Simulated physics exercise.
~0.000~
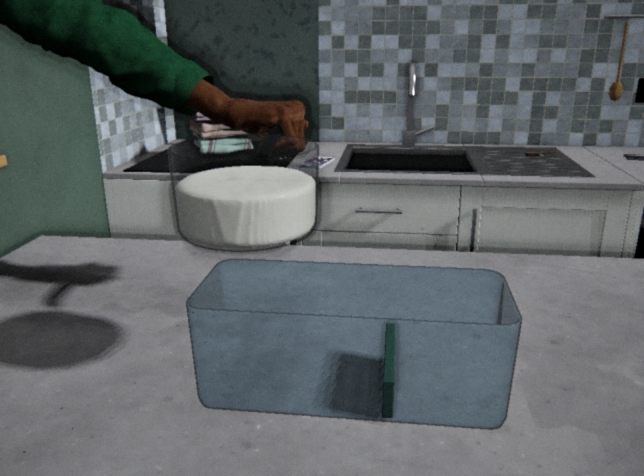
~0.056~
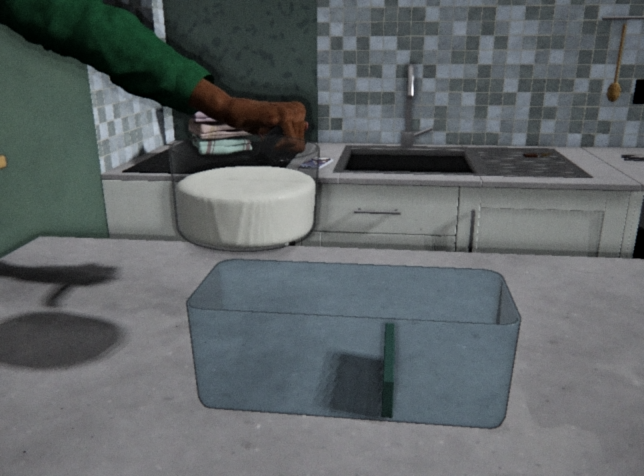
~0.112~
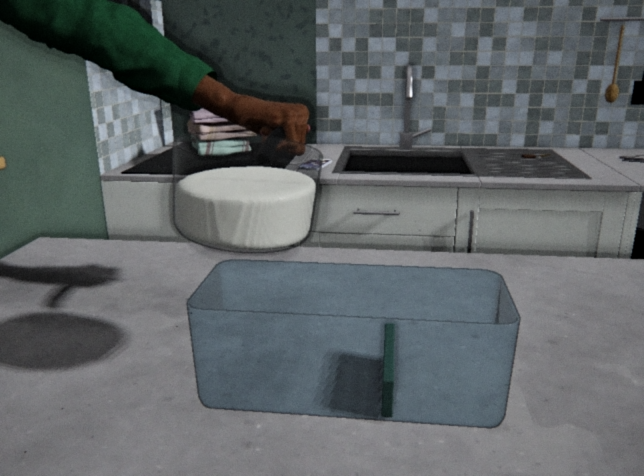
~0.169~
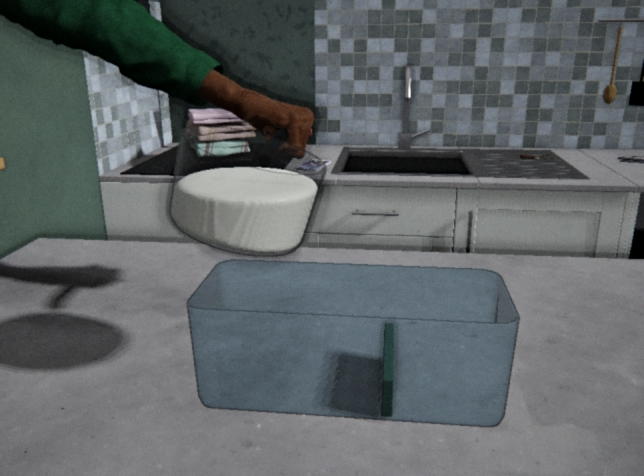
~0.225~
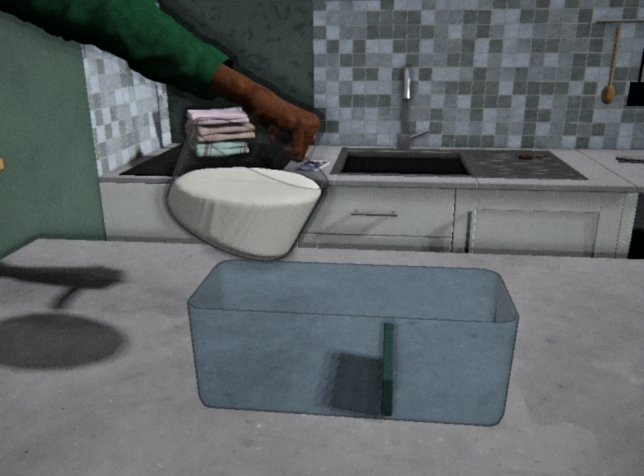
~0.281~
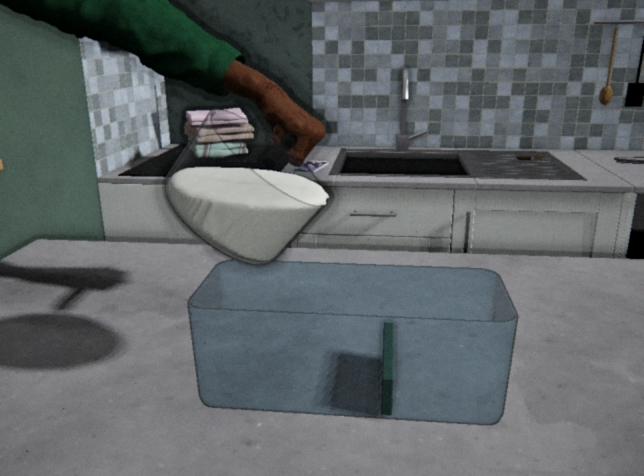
A small clear pot of milk, with a dark hand in a green sleeve above it, leaned gradually to the right over a kitchen counter, while the long bluish basin stayed still and empty.
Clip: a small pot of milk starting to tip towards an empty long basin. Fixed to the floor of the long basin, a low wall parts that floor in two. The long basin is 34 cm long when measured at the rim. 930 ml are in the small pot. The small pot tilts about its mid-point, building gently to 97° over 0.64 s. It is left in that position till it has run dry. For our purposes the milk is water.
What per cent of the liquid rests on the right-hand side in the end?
6 percent.
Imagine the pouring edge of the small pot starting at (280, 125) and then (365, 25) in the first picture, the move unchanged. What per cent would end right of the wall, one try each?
I'd say 10 percent on the first go, 75 percent on the next.
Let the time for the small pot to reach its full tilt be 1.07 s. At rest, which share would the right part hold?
15 per cent.
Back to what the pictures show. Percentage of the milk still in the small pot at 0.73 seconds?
I reckon near 16 per cent still sits there.
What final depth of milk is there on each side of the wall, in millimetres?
Depths at rest: Left around 30 mm, right around 4 mm.
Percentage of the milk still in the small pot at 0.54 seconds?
Remaining: Near 42 % of the total.
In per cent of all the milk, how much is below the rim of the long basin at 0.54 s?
Close to 28 in a hundred.
After 0.54 s the tilt is 91° and 43 per cent is still to pour, 27 is left of the wall and 0 right of it.
After 0.73 s the tilt is 97° and 16 per cent is still to pour, 75 is left of the wall and 2 right of it.
After 0.93 s the tilt is 97° and 5 per cent is still to pour, 82 is left of the wall and 5 right of it.
After 1.14 s the tilt is 97° and 1 per cent is still to pour, 88 is left of the wall and 5 right of it.
In the end 90 per cent lies left of the wall, 6 right of it and 5 outside.
